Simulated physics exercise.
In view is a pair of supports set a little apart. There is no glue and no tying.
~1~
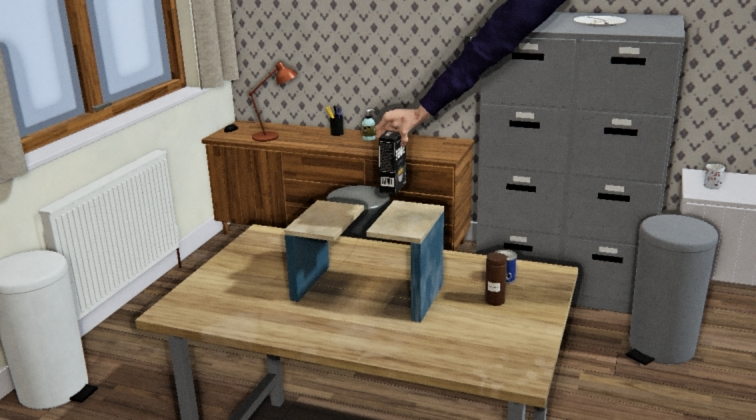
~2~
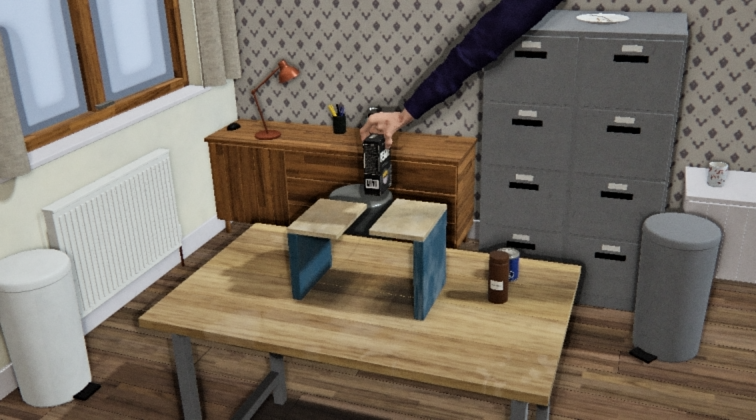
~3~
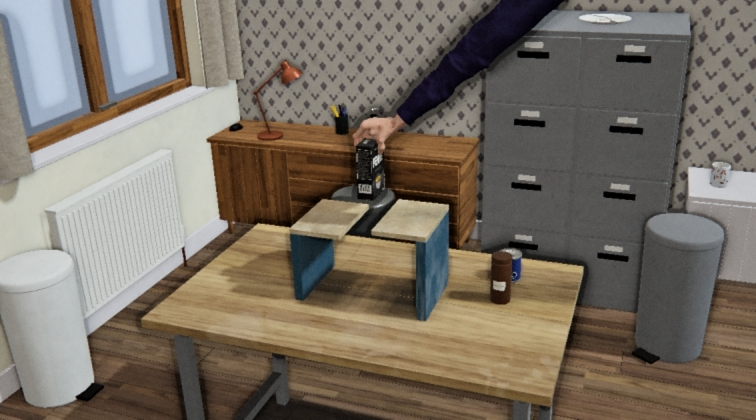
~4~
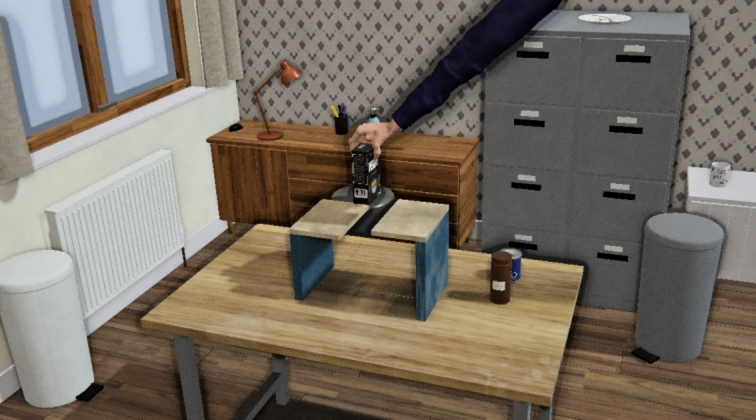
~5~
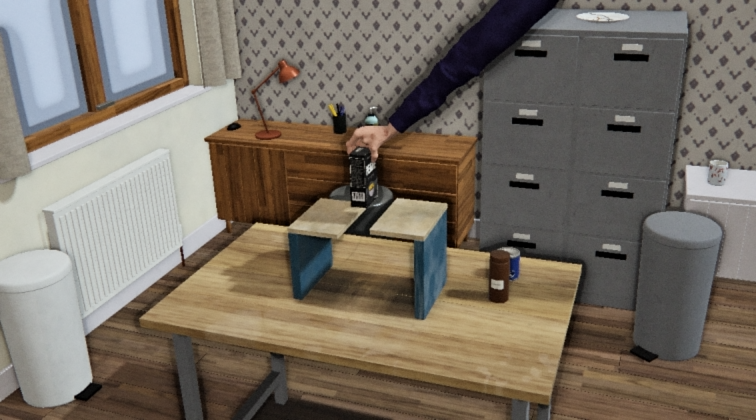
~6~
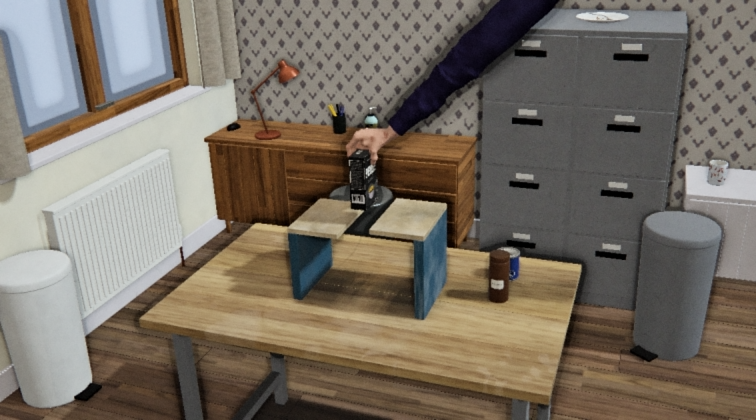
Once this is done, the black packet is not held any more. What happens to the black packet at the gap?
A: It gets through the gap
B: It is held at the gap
It gets through the gap.
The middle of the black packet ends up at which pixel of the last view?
The object finishes roughly at pixel (367, 267).
Then, 0.30 s after the last picture, black packet slid well along near (366, 239).
Then, 0.40 s after the last picture, black packet slid well along near (367, 258).
At rest, moved from the start, black packet; the other 2 in place. Seen from the same camera at the end, black packet near (367, 267). The packet reaches the table.
